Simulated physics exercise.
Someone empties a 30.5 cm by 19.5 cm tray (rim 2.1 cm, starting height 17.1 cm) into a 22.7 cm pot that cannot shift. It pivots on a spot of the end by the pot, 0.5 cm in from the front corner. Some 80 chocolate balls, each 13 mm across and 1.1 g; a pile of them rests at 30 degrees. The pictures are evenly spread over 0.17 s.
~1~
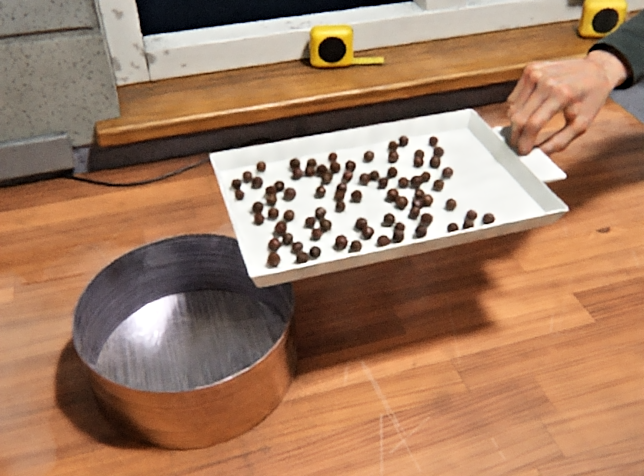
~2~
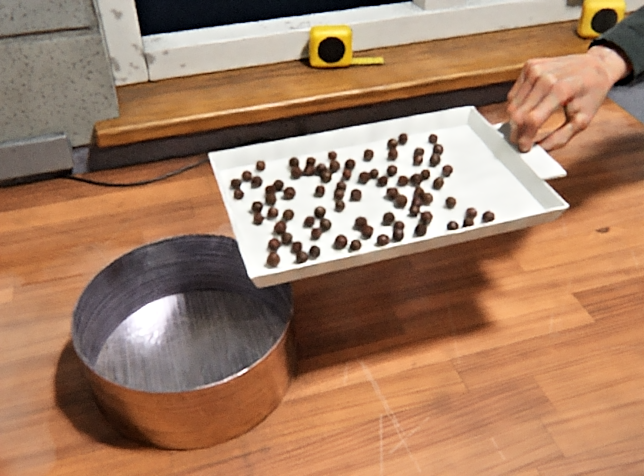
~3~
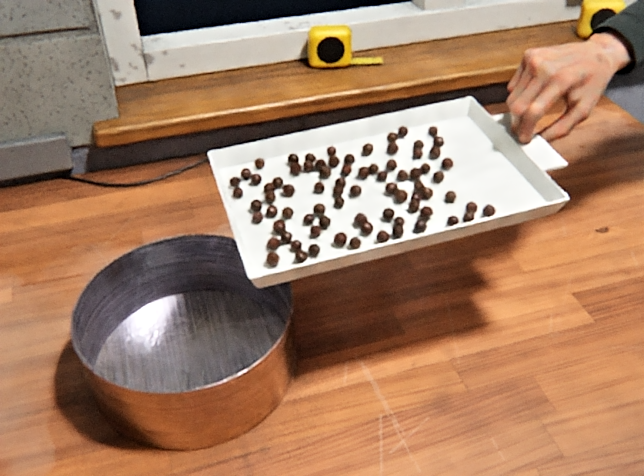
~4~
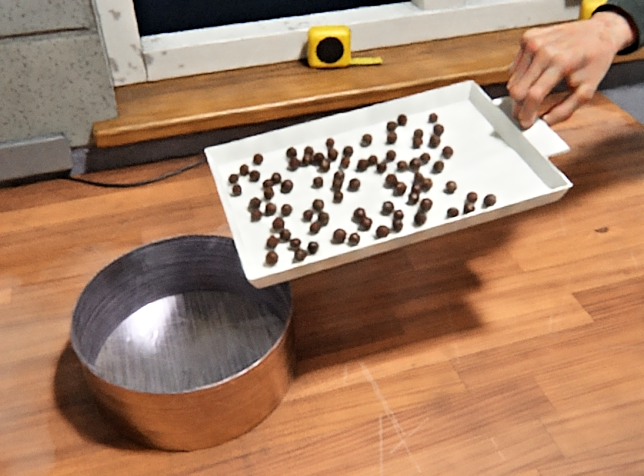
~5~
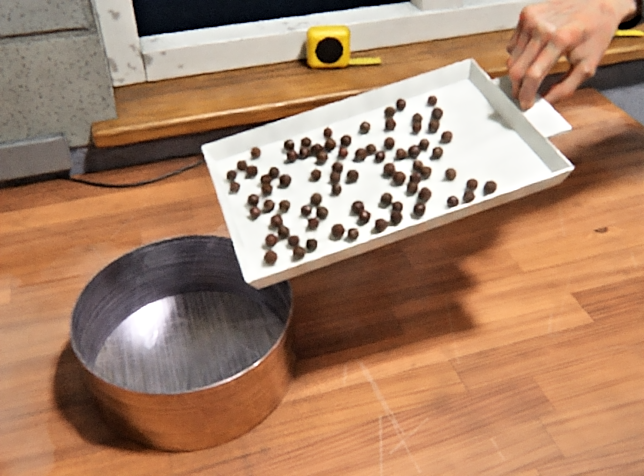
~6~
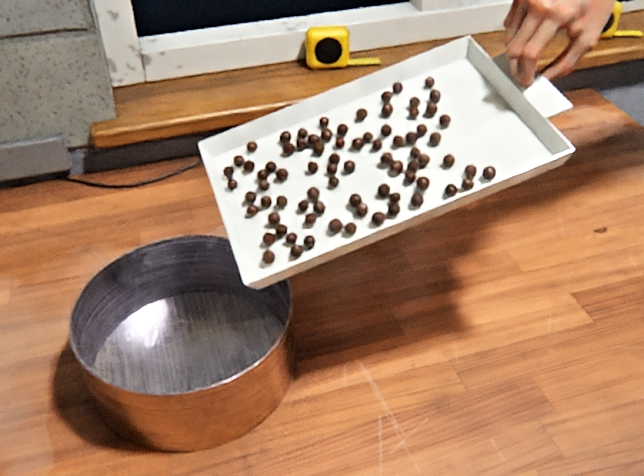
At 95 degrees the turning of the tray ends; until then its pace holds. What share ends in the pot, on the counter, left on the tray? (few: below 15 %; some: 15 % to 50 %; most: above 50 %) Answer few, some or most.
Pot most, counter some, tray few.
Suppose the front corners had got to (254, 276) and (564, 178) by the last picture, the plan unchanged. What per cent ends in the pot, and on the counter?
Pot 15, counter 85.
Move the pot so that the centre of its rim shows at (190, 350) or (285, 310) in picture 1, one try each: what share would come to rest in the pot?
Some 100 and 40 per cent.
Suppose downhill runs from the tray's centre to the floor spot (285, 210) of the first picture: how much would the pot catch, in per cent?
Some 90 per cent.
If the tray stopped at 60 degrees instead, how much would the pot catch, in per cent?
It would be near 35 per cent.
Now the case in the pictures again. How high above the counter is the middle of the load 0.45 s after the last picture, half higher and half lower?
Roughly 18 cm.
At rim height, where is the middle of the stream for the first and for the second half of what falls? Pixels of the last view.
At about (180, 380), then at (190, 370).
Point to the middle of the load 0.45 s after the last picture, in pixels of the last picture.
Around (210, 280).
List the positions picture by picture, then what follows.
The first picture shows tray tilt 0 degrees, front corners at (257, 270) and (558, 206); middle of the pieces at (357, 196); pot at (185, 303).
The second picture shows tray tilt 1 degrees, front corners at (256, 270) and (558, 203); middle of the pieces at (356, 195).
The third picture shows tray tilt 3 degrees, front corners at (256, 271) and (559, 196); middle of the pieces at (356, 191).
The fourth picture shows tray tilt 6 degrees, front corners at (254, 272) and (561, 183), lowest corner left front; middle of the pieces at (355, 184).
The fifth picture shows tray tilt 11 degrees, front corners at (252, 273) and (563, 166), lowest corner left front; middle of the pieces at (353, 175).
The sixth picture shows tray tilt 16 degrees, front corners at (251, 275) and (563, 147), lowest corner left front; middle of the pieces at (350, 167); pot at (183, 305).
Then, 0.27 s after the last picture, tilt 56 degrees; the tray holds 100 %, the pot 0 %.
Then, 0.45 s after the last picture, tilt 82 degrees; the tray holds 75 %, the pot 0 %.
Then, 0.75 s after the last picture, tilt 95 degrees; the tray holds 0 %, the pot 65 %.
In the end, pot 65 %, counter 35 %, tray 0 %.
